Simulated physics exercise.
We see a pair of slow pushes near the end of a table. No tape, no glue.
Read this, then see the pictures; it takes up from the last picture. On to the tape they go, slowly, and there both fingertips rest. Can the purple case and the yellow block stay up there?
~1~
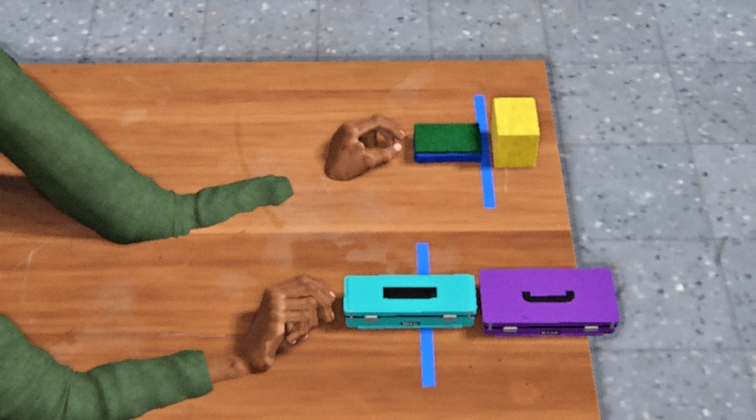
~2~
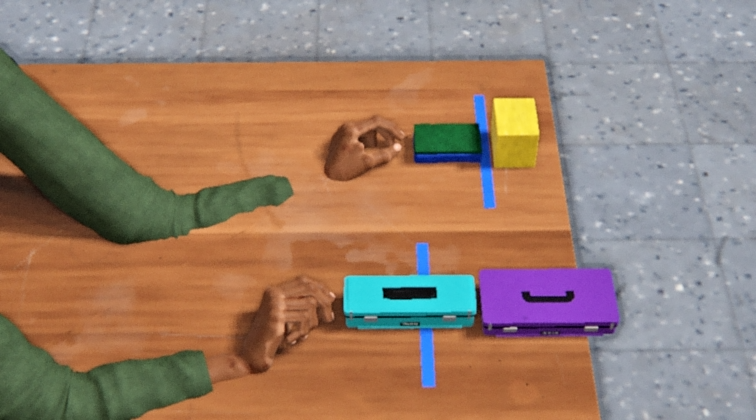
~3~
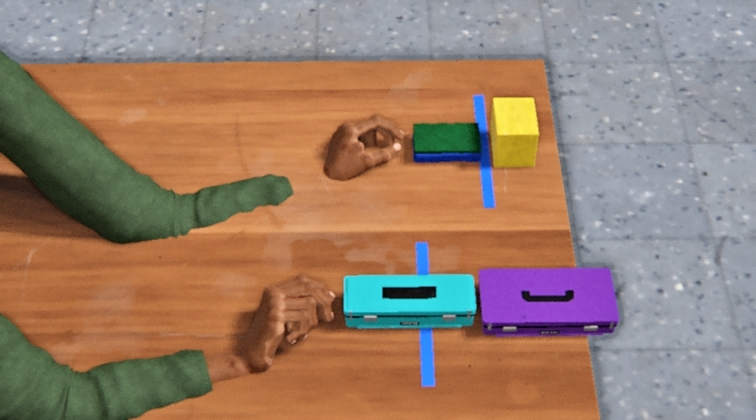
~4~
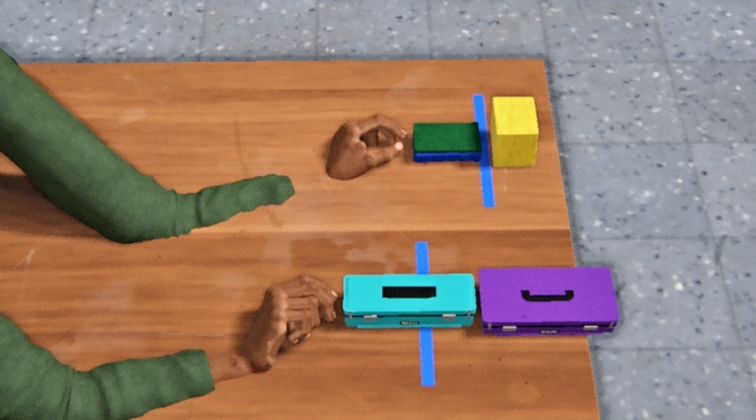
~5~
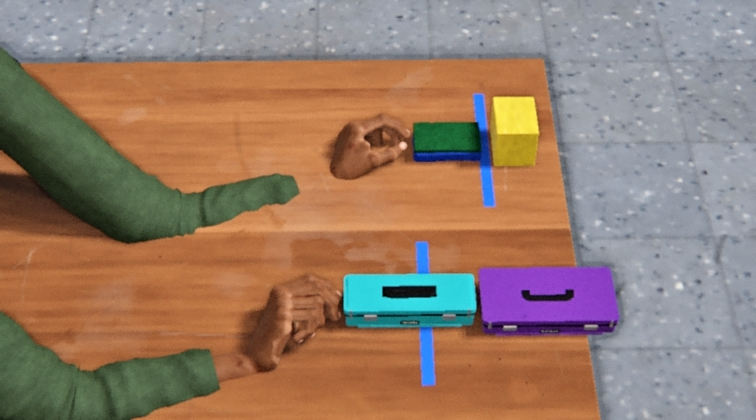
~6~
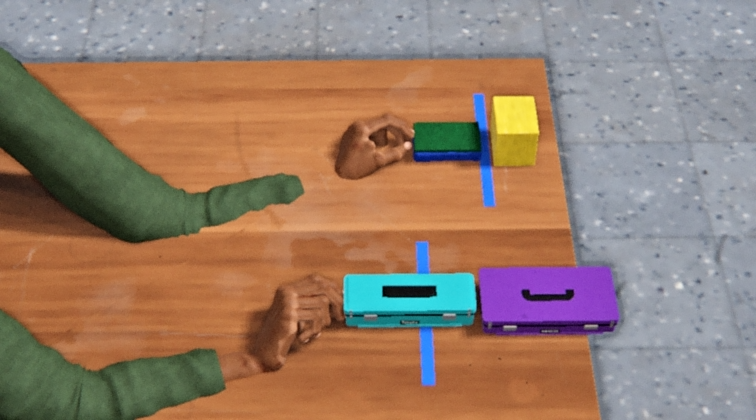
Result: My guess is the purple case has come off afterwards; my guess is the yellow block has come off afterwards.
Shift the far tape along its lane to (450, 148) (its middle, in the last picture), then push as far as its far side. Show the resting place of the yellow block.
About (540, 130).
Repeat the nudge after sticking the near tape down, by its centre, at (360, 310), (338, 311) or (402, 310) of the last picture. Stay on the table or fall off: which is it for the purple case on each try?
Trial 1: Ends up safe; trial 2: Ends up safe; trial 3: Travels too far.
Then, 0.96 s past the last view, purple case in the air near (599, 377); yellow block leaning 19° off how it started near (579, 134).
Then, 1.26 s past the last view, purple case come down; yellow block in the air near (596, 333).
Then, 1.54 s past the last view, purple case come down; yellow block in the air near (680, 381).
Finally, the purple case drops to the floor; the yellow block drops to the floor, near (736, 369).
